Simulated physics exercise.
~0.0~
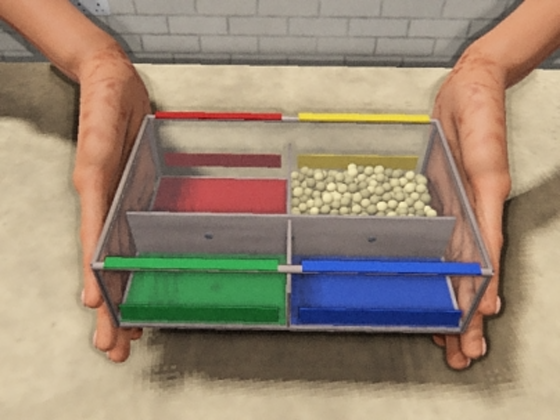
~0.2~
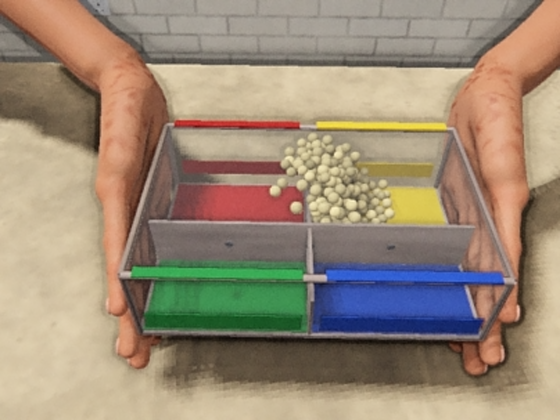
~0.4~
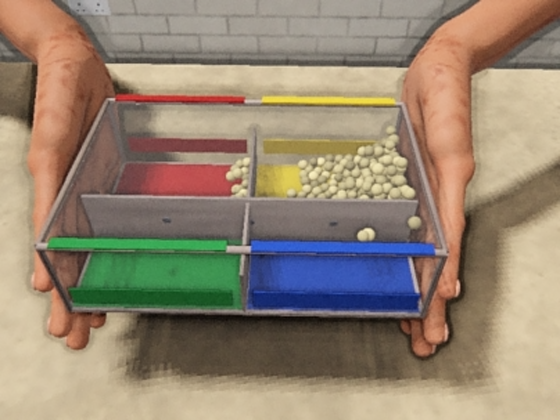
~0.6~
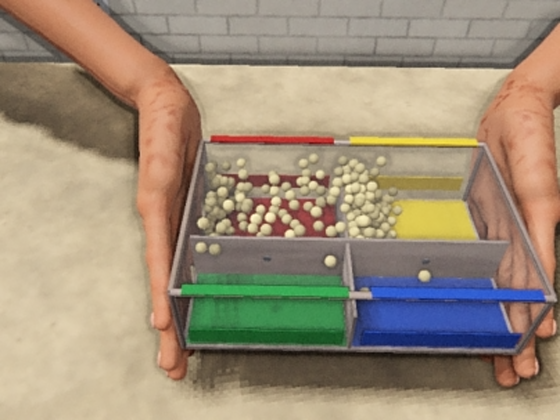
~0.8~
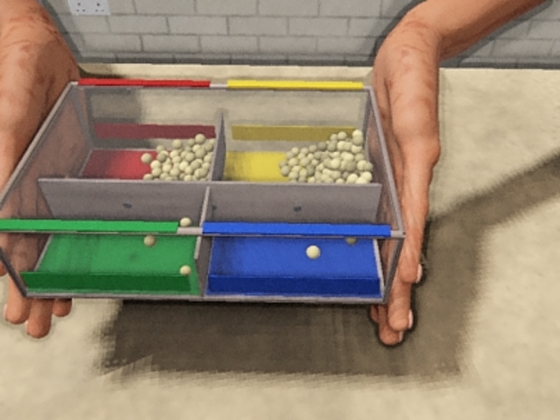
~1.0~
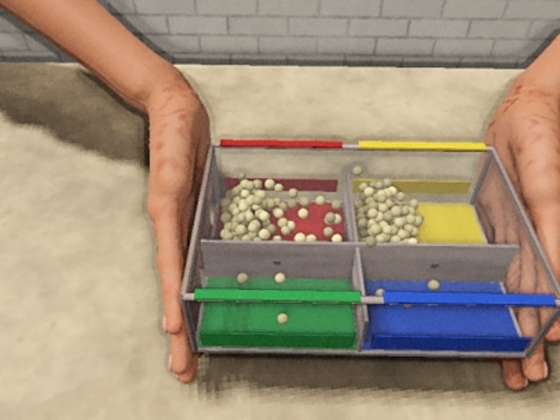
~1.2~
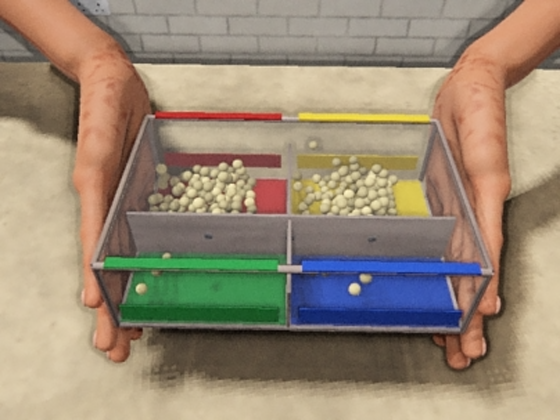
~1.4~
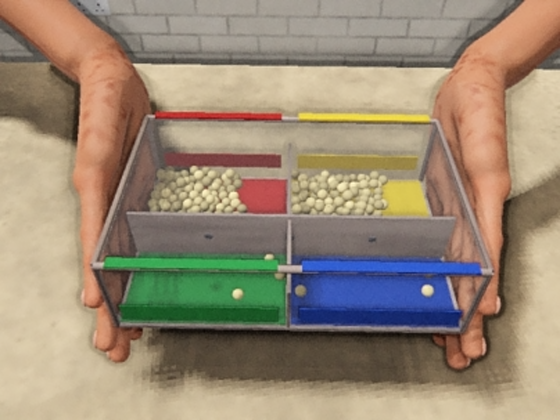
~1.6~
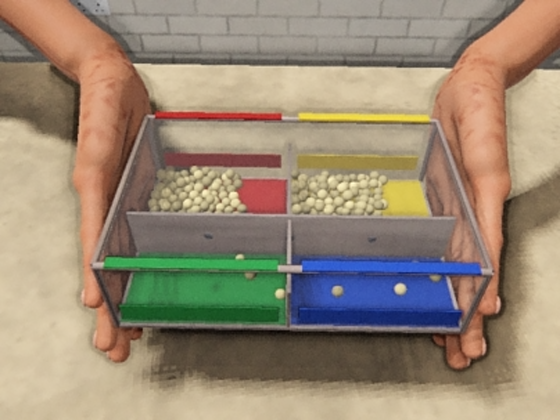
We see two hands shake a clear, four-part box from side to side, sending pale beans from the yellow section into the red. The box comes to rest with the beans mostly split between those two sections, and a few lie in the green and blue ones.
